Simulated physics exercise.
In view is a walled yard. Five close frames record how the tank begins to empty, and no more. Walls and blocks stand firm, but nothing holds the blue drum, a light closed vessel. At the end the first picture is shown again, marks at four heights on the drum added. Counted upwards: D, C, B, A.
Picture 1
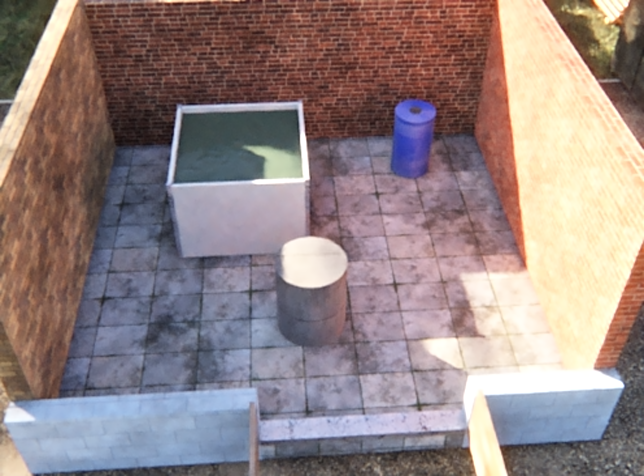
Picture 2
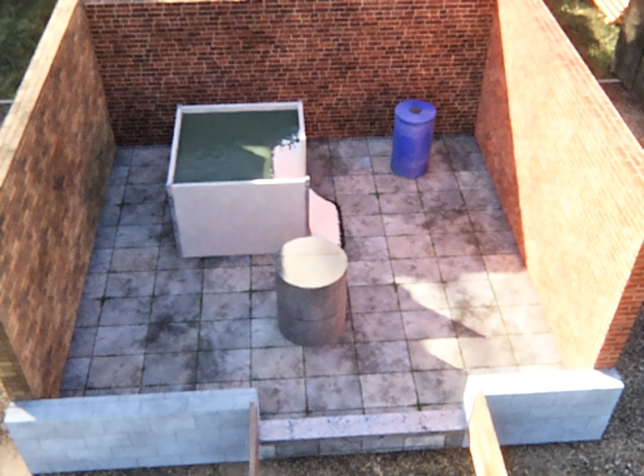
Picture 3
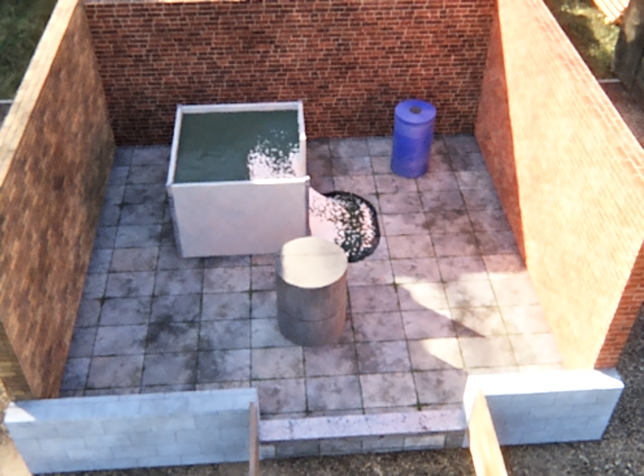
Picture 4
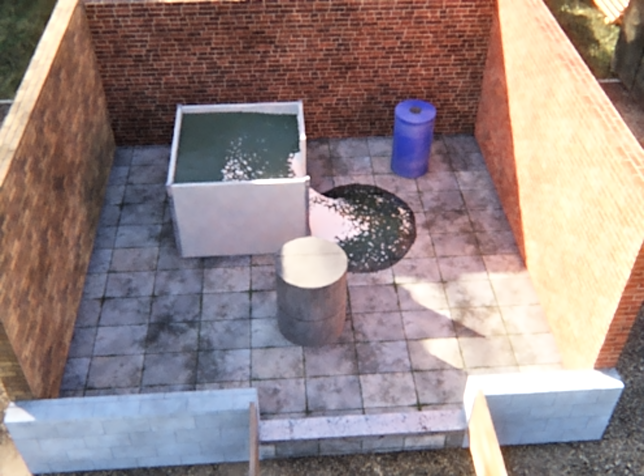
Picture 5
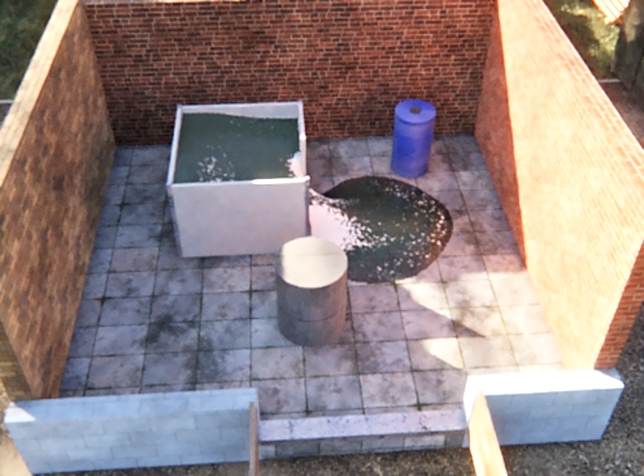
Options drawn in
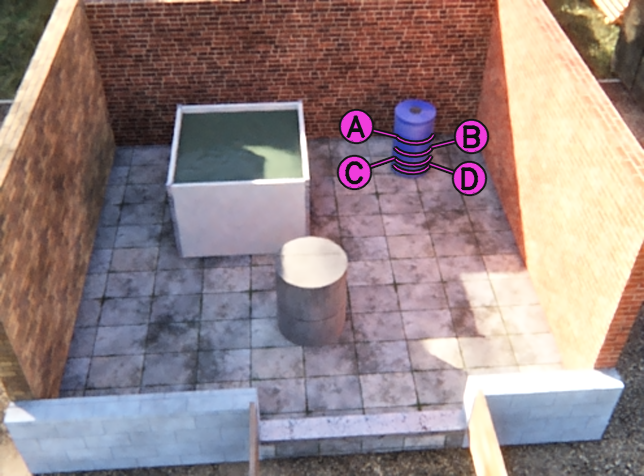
A big square tank of green water stood in a brick-walled yard, then water gushed from its right side and spread across the paving in a dark, foam-flecked puddle, while the blue drum stayed still.
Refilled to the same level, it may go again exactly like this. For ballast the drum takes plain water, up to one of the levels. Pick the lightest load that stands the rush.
The answer is line C.
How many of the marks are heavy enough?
Three.
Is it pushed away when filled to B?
No.
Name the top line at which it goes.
It is D.
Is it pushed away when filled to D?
Yes.
On the marked copy, A at (417, 143); B at (415, 155); C at (414, 165); D at (413, 172); from the bottom up D, C, B, A.
For line A, it does not move.
For line B, it does not move.
For line C, it does not move.
For line D, it is pushed about its own width away.
